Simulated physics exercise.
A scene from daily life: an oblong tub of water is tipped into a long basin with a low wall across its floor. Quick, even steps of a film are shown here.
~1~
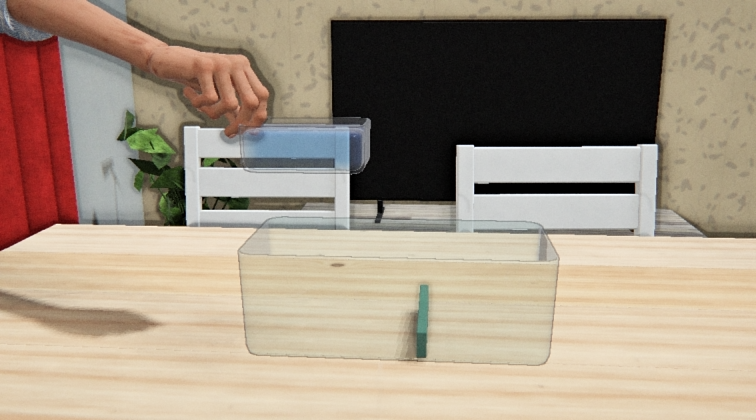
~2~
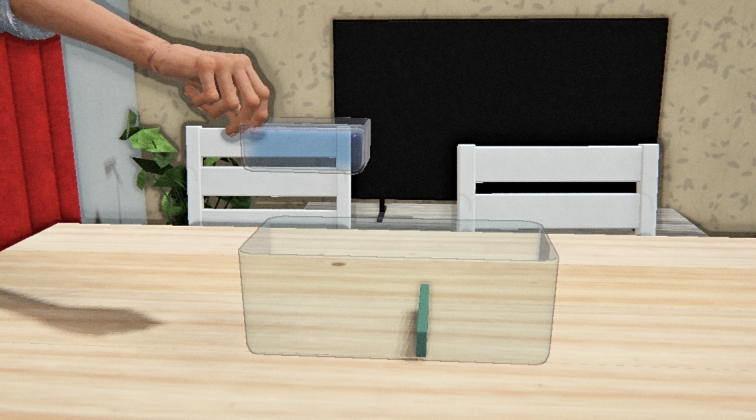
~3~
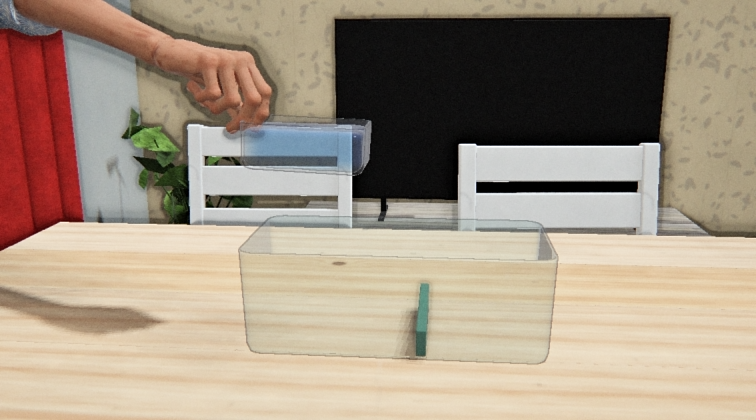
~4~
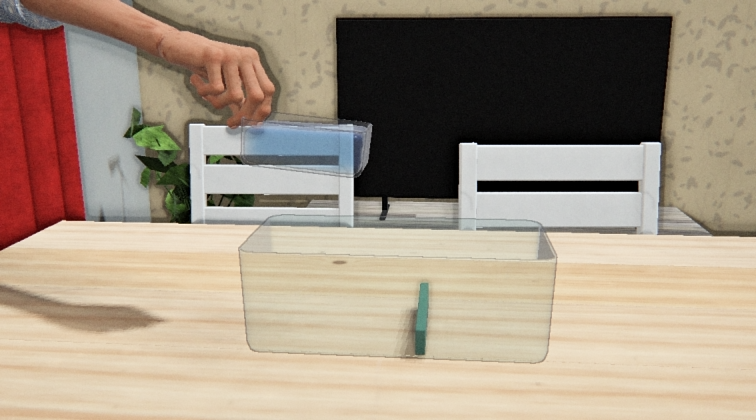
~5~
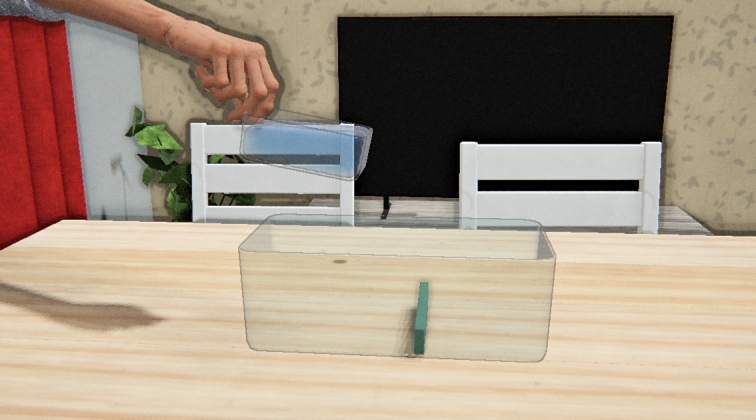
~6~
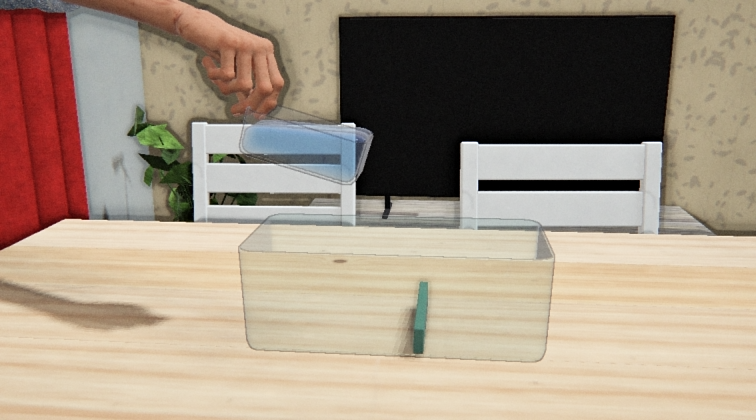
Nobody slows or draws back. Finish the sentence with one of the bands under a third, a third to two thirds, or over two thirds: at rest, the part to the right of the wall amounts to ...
At rest, the part to the right of the wall amounts to a third to two thirds.
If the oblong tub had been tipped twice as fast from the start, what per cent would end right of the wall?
Roughly 20 in a hundred.
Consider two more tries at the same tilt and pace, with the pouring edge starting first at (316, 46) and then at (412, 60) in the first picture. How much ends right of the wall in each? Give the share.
In turn 10 % and 80 %.
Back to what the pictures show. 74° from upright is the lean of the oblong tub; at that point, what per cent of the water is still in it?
20 %.
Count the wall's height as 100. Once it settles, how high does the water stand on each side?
On the left 20 %, on the right 30 %.
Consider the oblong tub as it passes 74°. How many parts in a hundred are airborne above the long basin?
Something like 35 per cent of it.
A moment on, the oblong tub is tipped part way and 20 per cent is still to pour, 18 is left of the wall and 26 right of it.
Next, the oblong tub is tipped right over and 4 per cent is still to pour, 43 is left of the wall and 50 right of it.
Then the oblong tub is tipped right over and 0 per cent is still to pour, 50 is left of the wall and 50 right of it.
Later the oblong tub is tipped right over and 0 per cent is still to pour, 50 is left of the wall and 50 right of it.
Finally, 50 per cent lies left of the wall, 50 right of it and 1 outside.
